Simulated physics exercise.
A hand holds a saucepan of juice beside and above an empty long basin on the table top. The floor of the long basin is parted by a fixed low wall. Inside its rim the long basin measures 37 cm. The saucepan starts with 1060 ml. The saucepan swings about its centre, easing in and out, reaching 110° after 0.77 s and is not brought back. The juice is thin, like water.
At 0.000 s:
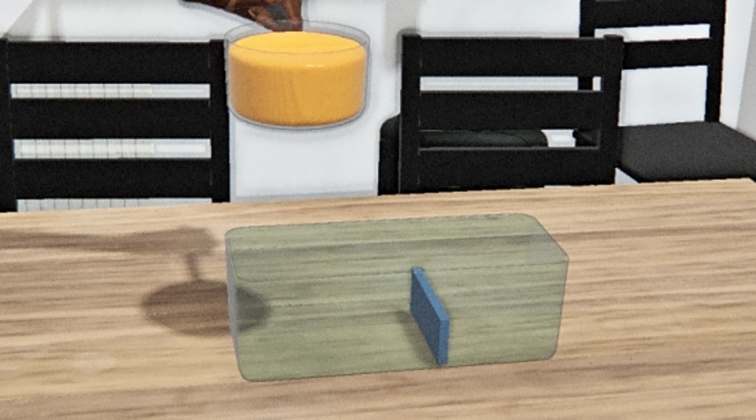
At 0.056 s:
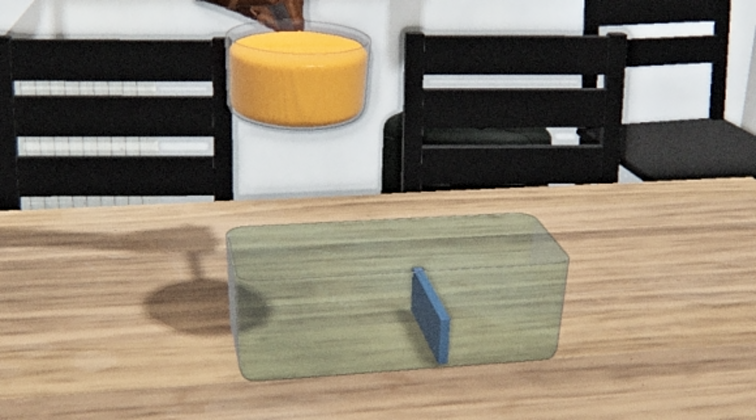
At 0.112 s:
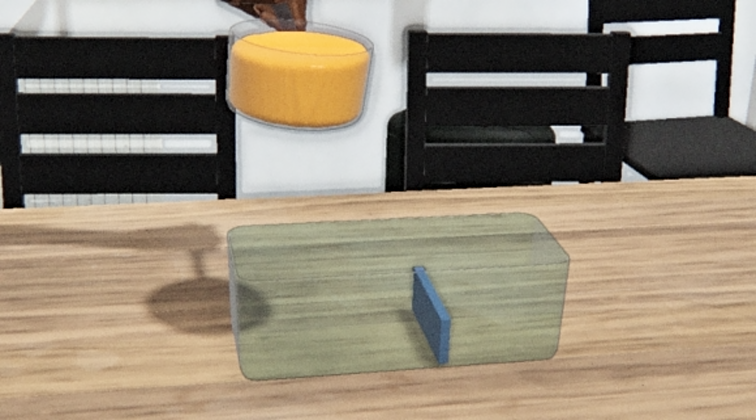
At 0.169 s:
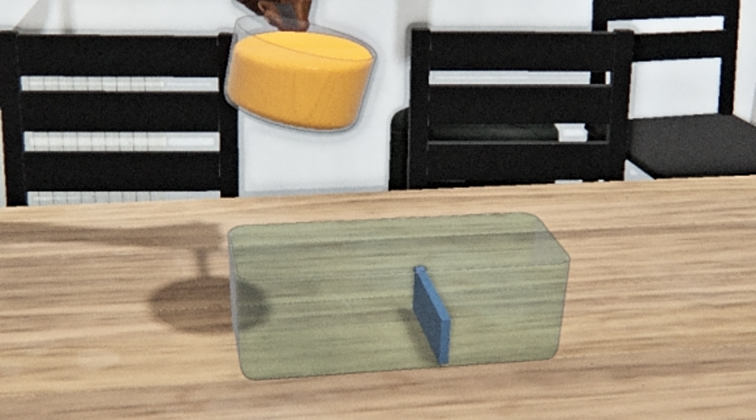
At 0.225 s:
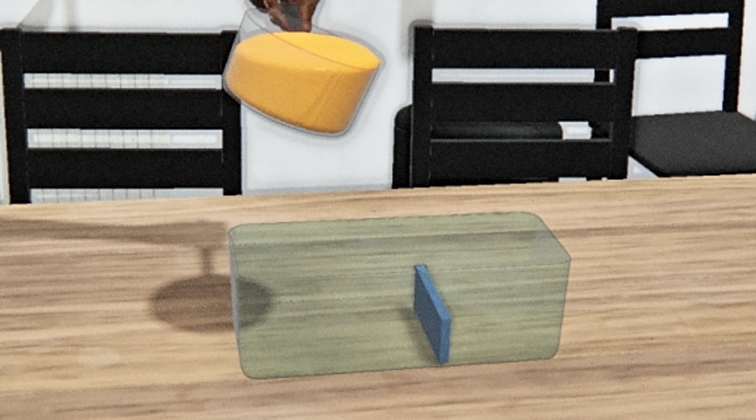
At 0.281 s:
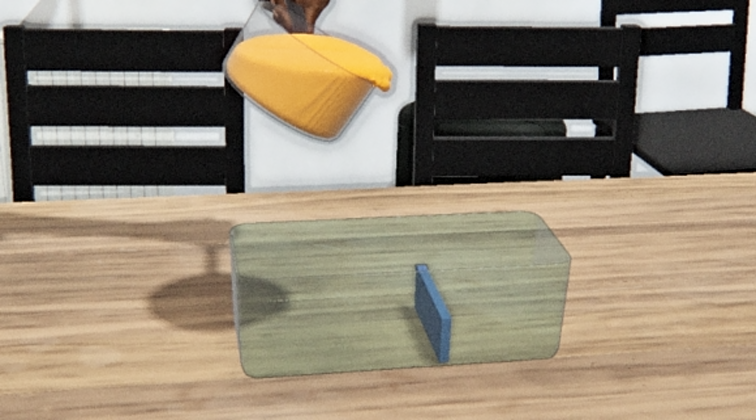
The clip opens on a clear round container of orange liquid held level above a wooden table, where a clear, empty long basin with a blue divider sits. The hand gradually tilts the container down to the right, and the liquid shifts toward that side, reaching the rim and just bulging over it.
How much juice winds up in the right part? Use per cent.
The far part has some 43 per cent.
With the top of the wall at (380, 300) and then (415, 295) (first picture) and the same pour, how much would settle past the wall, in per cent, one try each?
First 85, then 60 per cent.
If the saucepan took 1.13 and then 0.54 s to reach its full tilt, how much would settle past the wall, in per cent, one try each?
In turn about 55 and 30 per cent.
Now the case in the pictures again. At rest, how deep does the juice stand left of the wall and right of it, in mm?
Left about 20 mm, right about 24 mm.
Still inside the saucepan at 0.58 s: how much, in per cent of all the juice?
About 28 per cent.
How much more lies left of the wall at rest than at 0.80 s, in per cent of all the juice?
Some 14 per cent.
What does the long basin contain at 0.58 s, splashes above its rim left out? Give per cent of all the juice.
Near 24 in a hundred.
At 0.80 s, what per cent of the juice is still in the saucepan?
About 4 per cent.
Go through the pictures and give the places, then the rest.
In the first frame, tilt 0°; pouring edge (367, 37); surface from (228, 49) to (364, 46); the long basin's rim runs from (231, 256) to (551, 238); the wall's top is at (430, 294).
In the second frame, tilt 1°; pouring edge (368, 39); surface from (230, 48) to (365, 47).
In the third frame, tilt 6°; pouring edge (371, 44); surface from (231, 47) to (367, 48).
In the fourth frame, tilt 13°; pouring edge (374, 53); surface from (234, 48) to (371, 51).
In the fifth frame, tilt 22°; pouring edge (376, 65); surface from (234, 49) to (373, 56); 1 per cent is over the edge.
In the sixth frame, tilt 32°; pouring edge (376, 78); surface from (231, 51) to (372, 66); 6 per cent is over the edge.
By 0.58 s the tilt is 94° and 27 per cent is still to pour, 5 is left of the wall and 18 right of it.
By 0.80 s the tilt is 110° and 4 per cent is still to pour, 41 is left of the wall and 44 right of it.
By 1.02 s the tilt is 110° and 0 per cent is still to pour, 53 is left of the wall and 42 right of it.
By 1.27 s the tilt is 110° and 0 per cent is still to pour, 55 is left of the wall and 43 right of it.
At rest 55 per cent lies left of the wall, 43 right of it and 2 outside.
